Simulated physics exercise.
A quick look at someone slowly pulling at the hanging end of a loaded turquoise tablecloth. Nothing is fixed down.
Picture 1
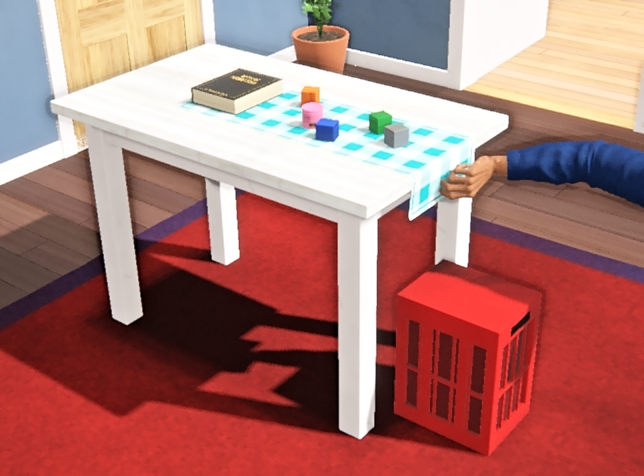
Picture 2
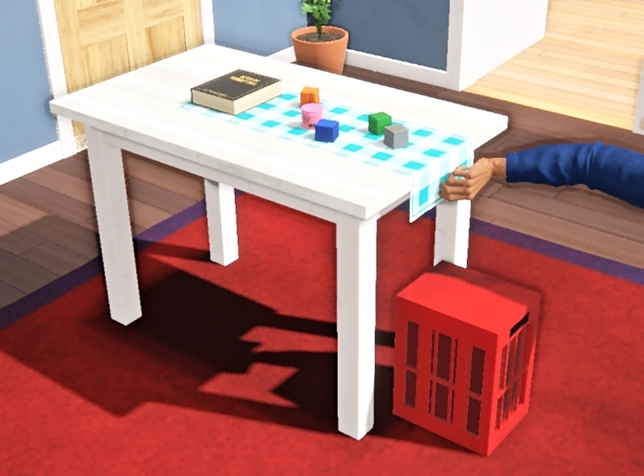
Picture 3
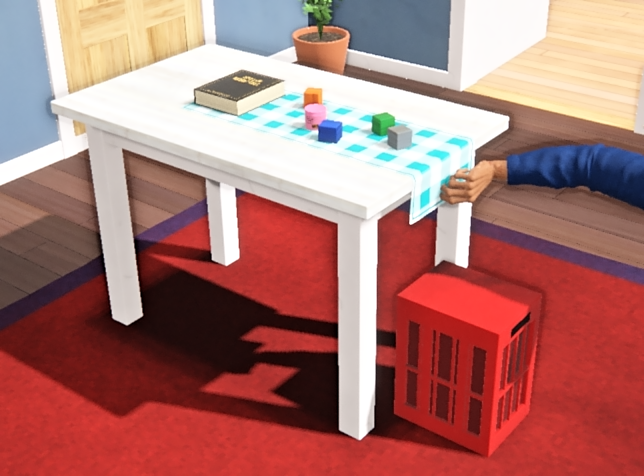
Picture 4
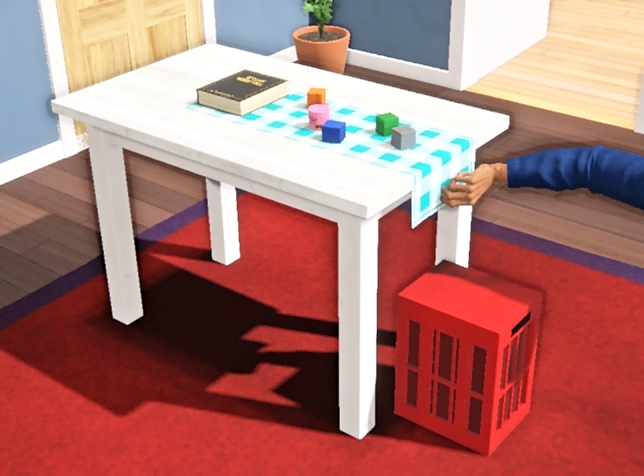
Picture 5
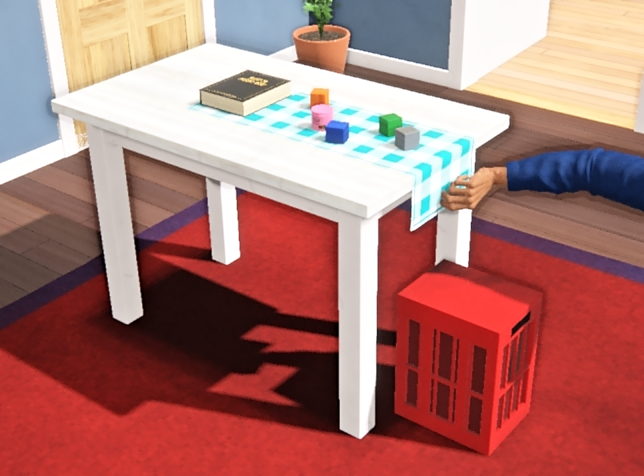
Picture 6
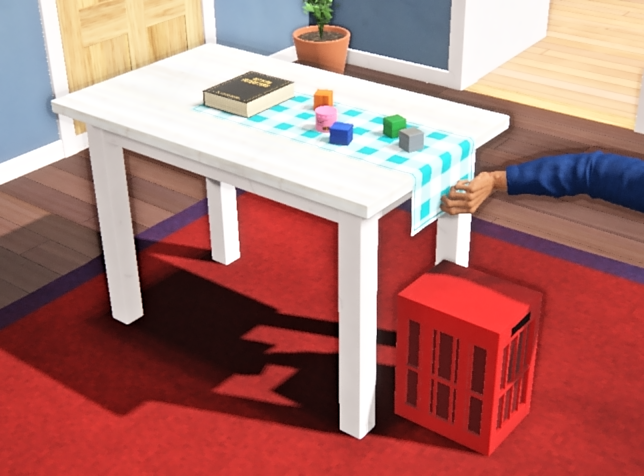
A hand slowly pulls the turquoise checked cloth, shifting the book and coloured blocks slightly right.
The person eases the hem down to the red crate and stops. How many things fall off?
It carries off two.
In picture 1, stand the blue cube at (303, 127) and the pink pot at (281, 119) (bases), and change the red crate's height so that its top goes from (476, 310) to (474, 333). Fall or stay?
The blue cube remains up, the pink pot survives.
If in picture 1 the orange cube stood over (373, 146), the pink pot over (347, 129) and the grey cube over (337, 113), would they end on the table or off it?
The orange cube falls; the pink pot remains up; the grey cube keeps its place on top.
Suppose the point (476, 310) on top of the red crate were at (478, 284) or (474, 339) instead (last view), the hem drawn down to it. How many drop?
Over the edge go 1 and 3.
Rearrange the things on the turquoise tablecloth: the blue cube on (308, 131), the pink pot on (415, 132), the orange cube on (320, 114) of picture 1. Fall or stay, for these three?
The blue cube does not fall; the pink pot drops off; the orange cube remains up.
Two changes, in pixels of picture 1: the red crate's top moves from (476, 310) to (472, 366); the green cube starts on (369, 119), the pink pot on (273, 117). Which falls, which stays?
The green cube falls; the pink pot stays on.
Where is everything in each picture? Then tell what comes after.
In the first picture, hem (410, 220); grey cube (397, 127); green cube (381, 114); blue cube (327, 122); pink pot (313, 107); orange cube (310, 89); top of the crate (476, 310).
In the second picture, hem (410, 222); grey cube (396, 128).
In the third picture, hem (410, 224); green cube (383, 116).
In the fourth picture, hem (413, 228); blue cube (334, 124); top of the crate (476, 310).
In the fifth picture, hem (411, 231); pink pot (322, 109).
In the sixth picture, hem (411, 236); grey cube (412, 131); green cube (395, 118); blue cube (341, 125); pink pot (326, 110); orange cube (323, 92).
Early on, hem near (442, 266); grey cube gone.
Midway, hem on the crate; grey cube and green cube gone.
Finally, hem on the crate; grey cube and green cube gone. The answer is two.
